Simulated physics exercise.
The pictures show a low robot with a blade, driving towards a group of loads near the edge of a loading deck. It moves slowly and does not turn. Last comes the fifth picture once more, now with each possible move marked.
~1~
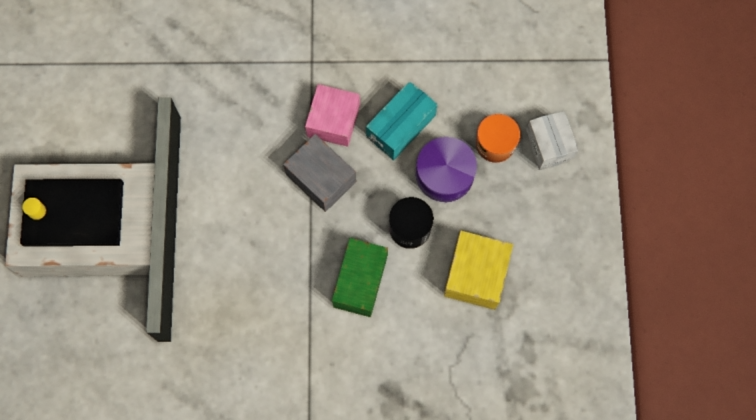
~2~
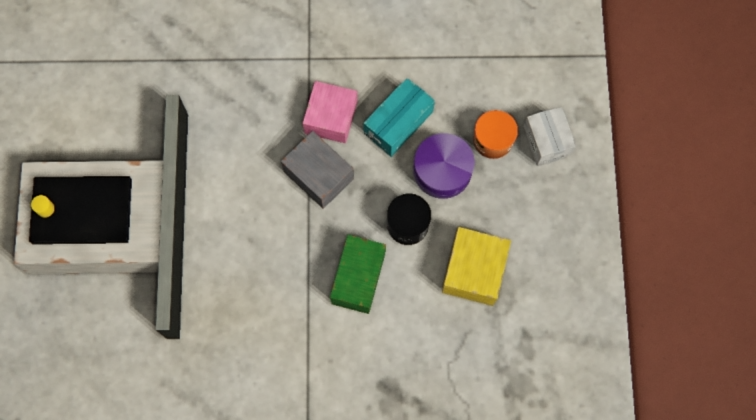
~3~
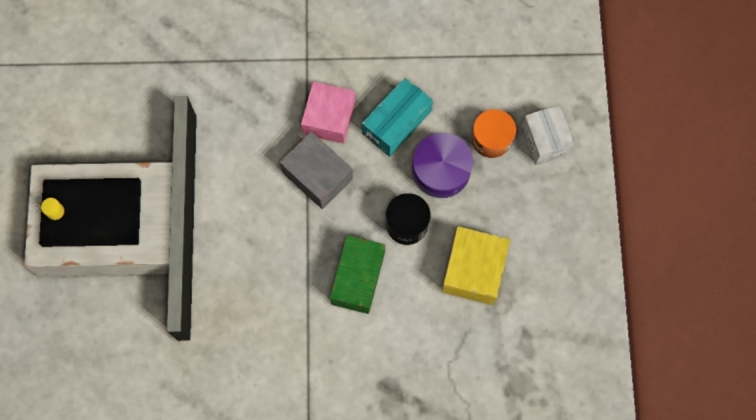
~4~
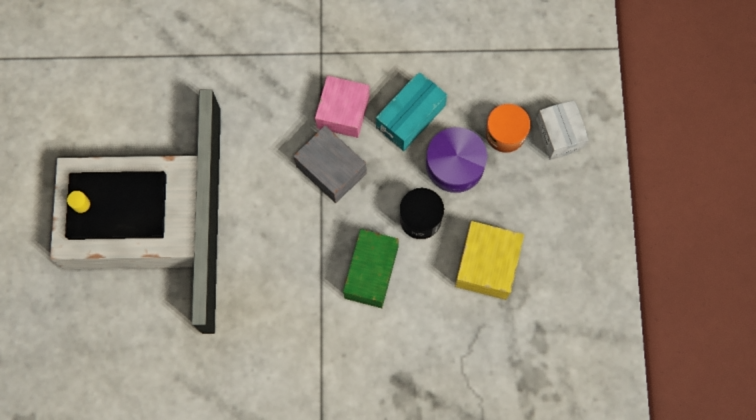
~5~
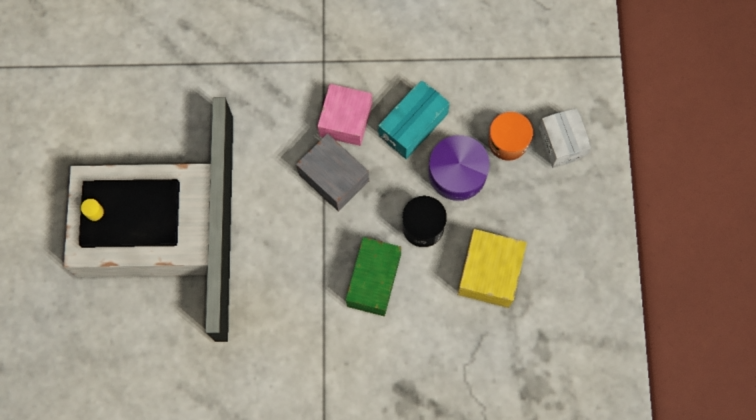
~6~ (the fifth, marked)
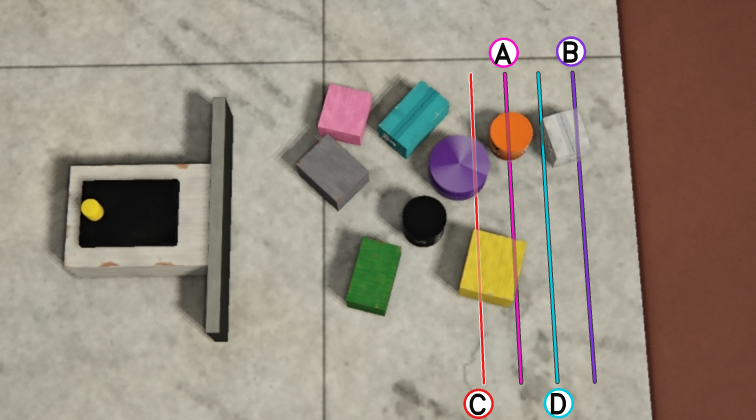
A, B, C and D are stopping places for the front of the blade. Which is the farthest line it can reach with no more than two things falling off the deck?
Up to line D.
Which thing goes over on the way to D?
The white parcel goes over.
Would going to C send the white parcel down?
By then, no.
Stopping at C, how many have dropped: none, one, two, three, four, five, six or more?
The count is none.
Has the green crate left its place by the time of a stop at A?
Yes.
On the marked copy, A at (513, 222); B at (583, 221); C at (477, 222); D at (548, 221).
Following D. Soon after the start, robot (256, 211); pink crate (365, 113); turquoise parcel (421, 119).
Later, robot (376, 209); purple canister (532, 179); yellow crate (528, 268).
In the end, robot (470, 207); white parcel over the edge; purple canister (622, 178); one fallen.
As for the rest, A is within the limit but short; B drops four; C is within the limit but short.
